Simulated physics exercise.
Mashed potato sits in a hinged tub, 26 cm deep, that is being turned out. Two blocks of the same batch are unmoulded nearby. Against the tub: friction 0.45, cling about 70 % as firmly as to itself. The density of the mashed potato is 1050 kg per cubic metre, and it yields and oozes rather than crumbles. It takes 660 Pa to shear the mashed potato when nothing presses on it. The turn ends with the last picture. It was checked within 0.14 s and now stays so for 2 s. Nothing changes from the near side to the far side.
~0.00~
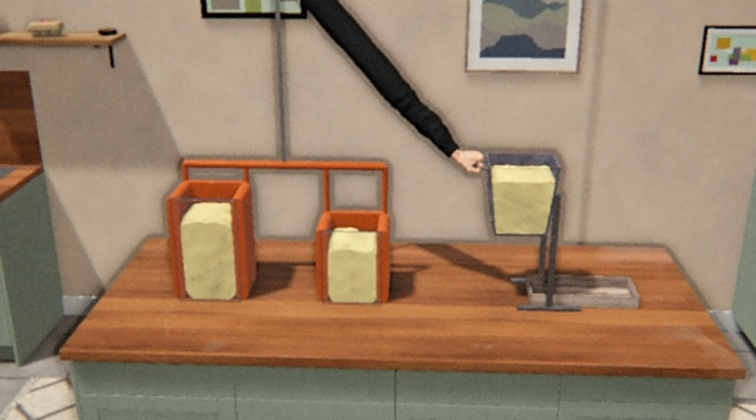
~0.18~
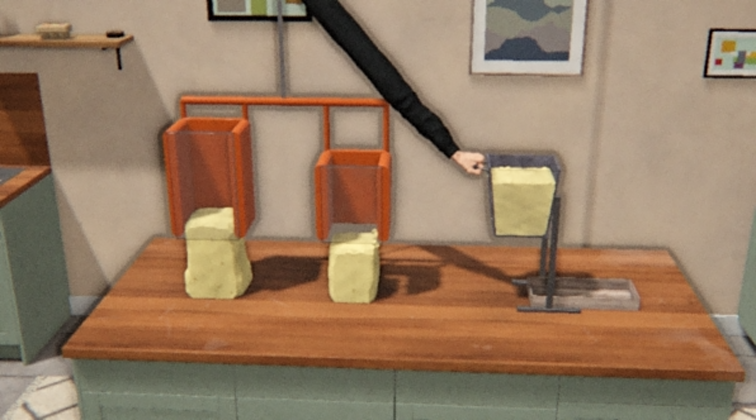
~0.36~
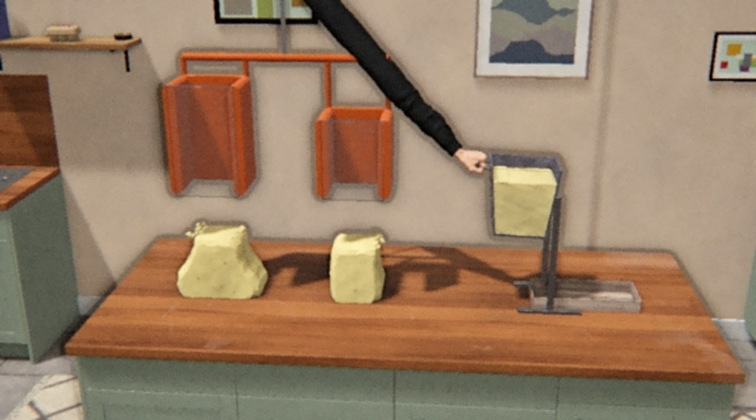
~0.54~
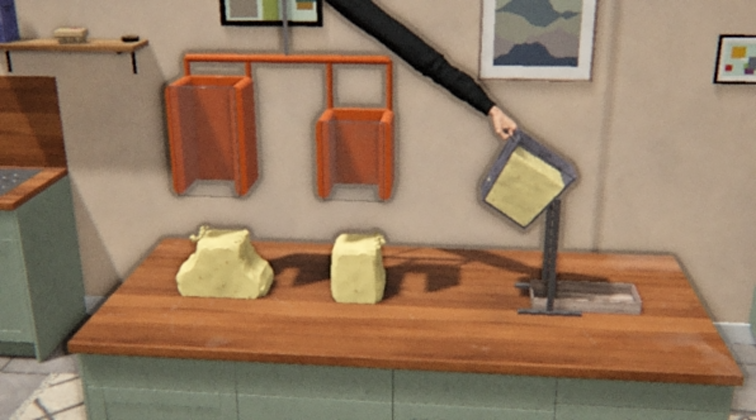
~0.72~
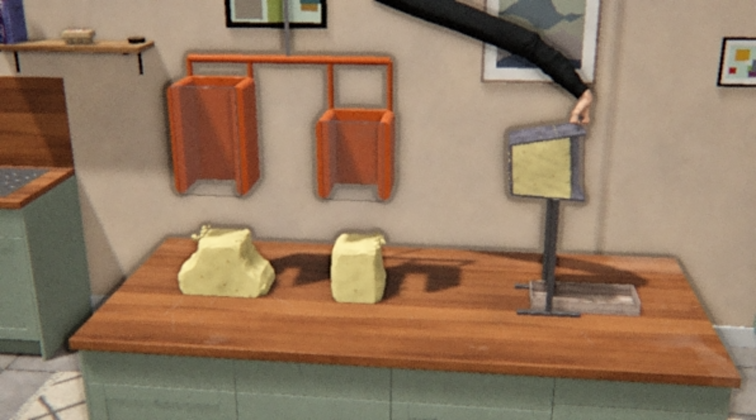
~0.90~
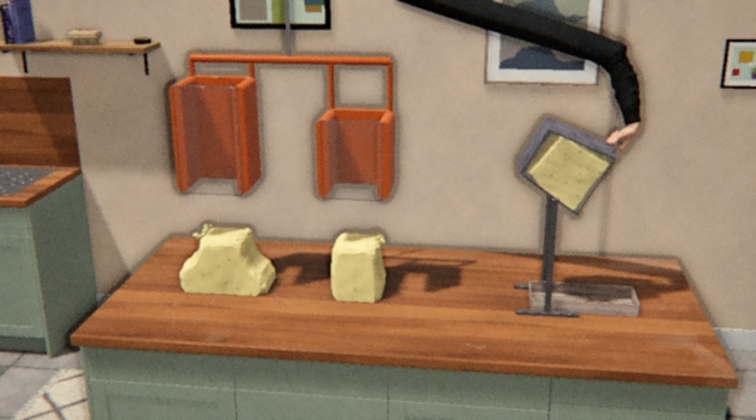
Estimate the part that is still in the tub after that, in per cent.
Close to 0 per cent.
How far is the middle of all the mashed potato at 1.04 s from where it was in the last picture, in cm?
About 12 cm.
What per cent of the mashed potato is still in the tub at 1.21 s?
Some 0 per cent.
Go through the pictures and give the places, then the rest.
Handle-side rim at (491, 167), tilt 0 degrees; crest of the mashed potato at (553, 181); block heights 34 cm, 24 cm (left to right), in the first picture.
Handle-side rim at (491, 169), tilt 0 degrees; crest of the mashed potato at (553, 183); block heights 32 cm, 24 cm (left to right), in the second picture.
Handle-side rim at (493, 168), tilt 2 degrees; crest of the mashed potato at (501, 182); block heights 26 cm, 23 cm (left to right), in the third picture.
Handle-side rim at (521, 141), tilt 34 degrees; crest of the mashed potato at (516, 156); block heights 24 cm, 23 cm (left to right), in the fourth picture.
Handle-side rim at (585, 136), tilt 86 degrees; crest of the mashed potato at (565, 139); block heights 24 cm, 23 cm (left to right), in the fifth picture.
Handle-side rim at (616, 160), tilt 119 degrees; crest of the mashed potato at (564, 139); block heights 24 cm, 23 cm (left to right), in the sixth picture.
After 1.04 s, the tub is at 119 degrees and holds 54 %.
After 1.21 s, the tub is at 119 degrees and holds 0 %.
After 1.38 s, the tub is at 119 degrees and holds 0 %.
After 1.55 s, the tub is at 119 degrees and holds 0 %.
After 2.90 s, the tub is at 119 degrees and holds 0 %.
